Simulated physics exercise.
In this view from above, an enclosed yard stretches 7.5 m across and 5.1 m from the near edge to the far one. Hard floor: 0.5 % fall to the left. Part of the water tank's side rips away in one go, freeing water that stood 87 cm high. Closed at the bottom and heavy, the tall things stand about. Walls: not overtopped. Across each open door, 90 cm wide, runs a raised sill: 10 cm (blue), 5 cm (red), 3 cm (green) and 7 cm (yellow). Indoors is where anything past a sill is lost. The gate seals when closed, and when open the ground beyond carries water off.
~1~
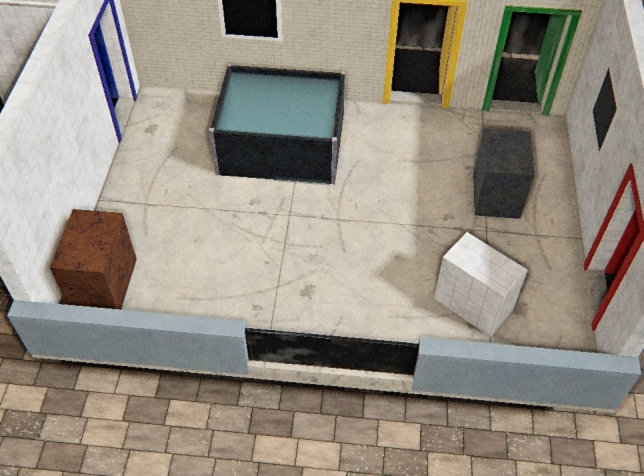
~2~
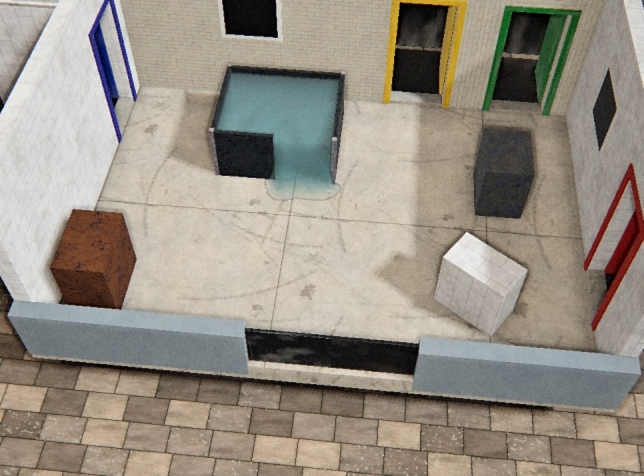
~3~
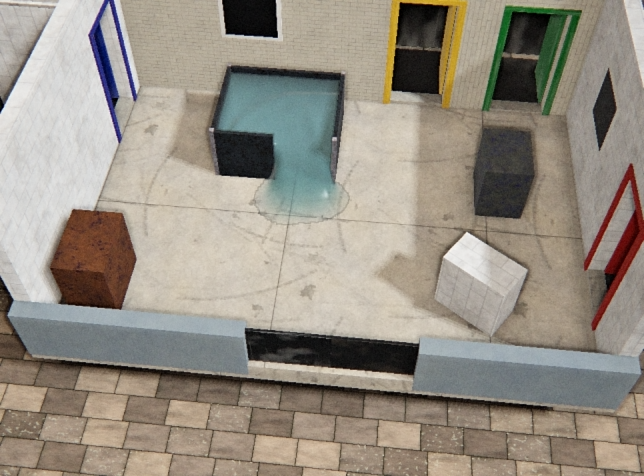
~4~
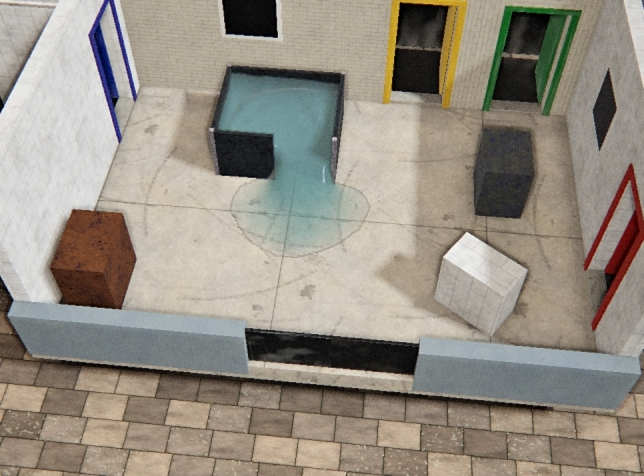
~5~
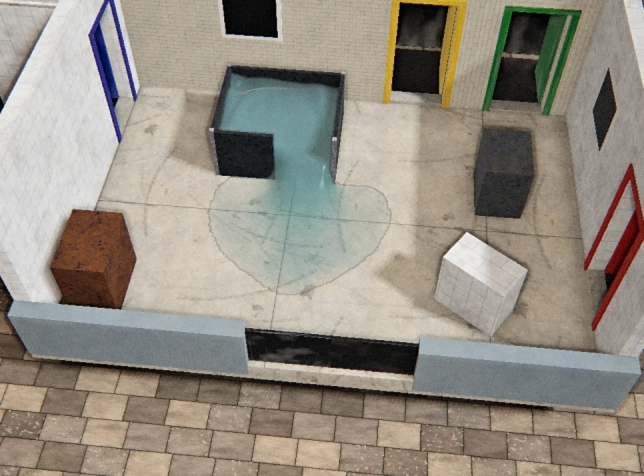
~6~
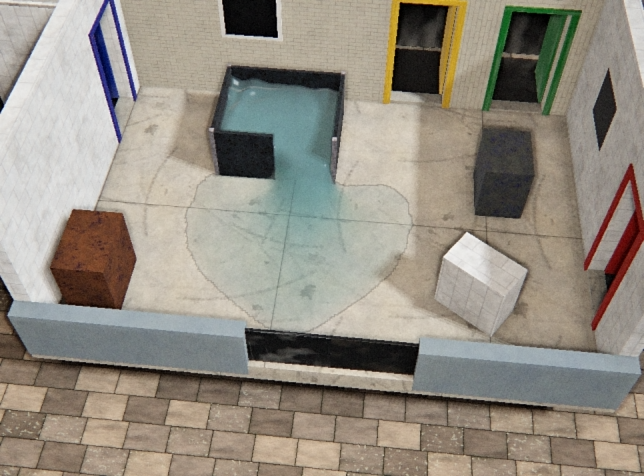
To begin with, a dark-walled tank of still teal water stands near the back of a walled yard, among rust-brown, white and dark gray blocks. Part of its front side opens at the right, and water pours out, fanning across the pale floor towards the near wall in a widening, thinning sheet.
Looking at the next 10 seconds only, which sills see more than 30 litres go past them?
My prediction: The blue door stops short of the limit; the red door overruns the limit; the green door overruns the limit; the yellow door stops short of the limit.
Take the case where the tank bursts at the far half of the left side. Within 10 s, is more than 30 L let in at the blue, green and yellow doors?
Then: Blue past it, green below, yellow not over.
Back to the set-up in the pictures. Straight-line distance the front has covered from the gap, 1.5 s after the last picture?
About 5.2 m.
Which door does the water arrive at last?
The yellow door is last.
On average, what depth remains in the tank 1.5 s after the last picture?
About 37 cm.
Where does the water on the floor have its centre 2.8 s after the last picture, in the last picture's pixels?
Centre: Approx. (306, 250) px.
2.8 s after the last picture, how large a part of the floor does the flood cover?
Covered: Roughly 55 %.
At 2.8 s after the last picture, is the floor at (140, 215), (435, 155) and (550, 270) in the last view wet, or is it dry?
Listed in sequence, the spots are drenched, bone dry and drenched.
Then, 0.7 s after the last picture water covers 35 % of the floor and is deepest (41 cm) near (310, 184); blue door not reached, red door not reached, green door not reached, yellow door not reached.
Then, 1.5 s after the last picture water covers 45 % of the floor and is deepest (32 cm) near (54, 320); blue door not reached, red door not reached, green door not reached, yellow door not reached.
Then, 2.8 s after the last picture water covers 55 % of the floor and is deepest (28 cm) near (50, 332); blue door not reached, red door 11 cm at the sill, 25 L in, green door not reached, yellow door not reached.
Then, 5.3 s after the last picture water covers 85 % of the floor and is deepest (16 cm) near (564, 124); blue door 3 cm at the sill, 0 L in, red door 7 cm at the sill, 48 L in, green door 9 cm at the sill, 14 L in, yellow door not reached.
Then, 9.3 s after the last picture water covers 100 % of the floor and is deepest (11 cm) near (101, 194); blue door 10 cm at the sill, 4 L in, red door 5 cm at the sill, 53 L in, green door 7 cm at the sill, 91 L in, yellow door 8 cm at the sill, 4 L in.
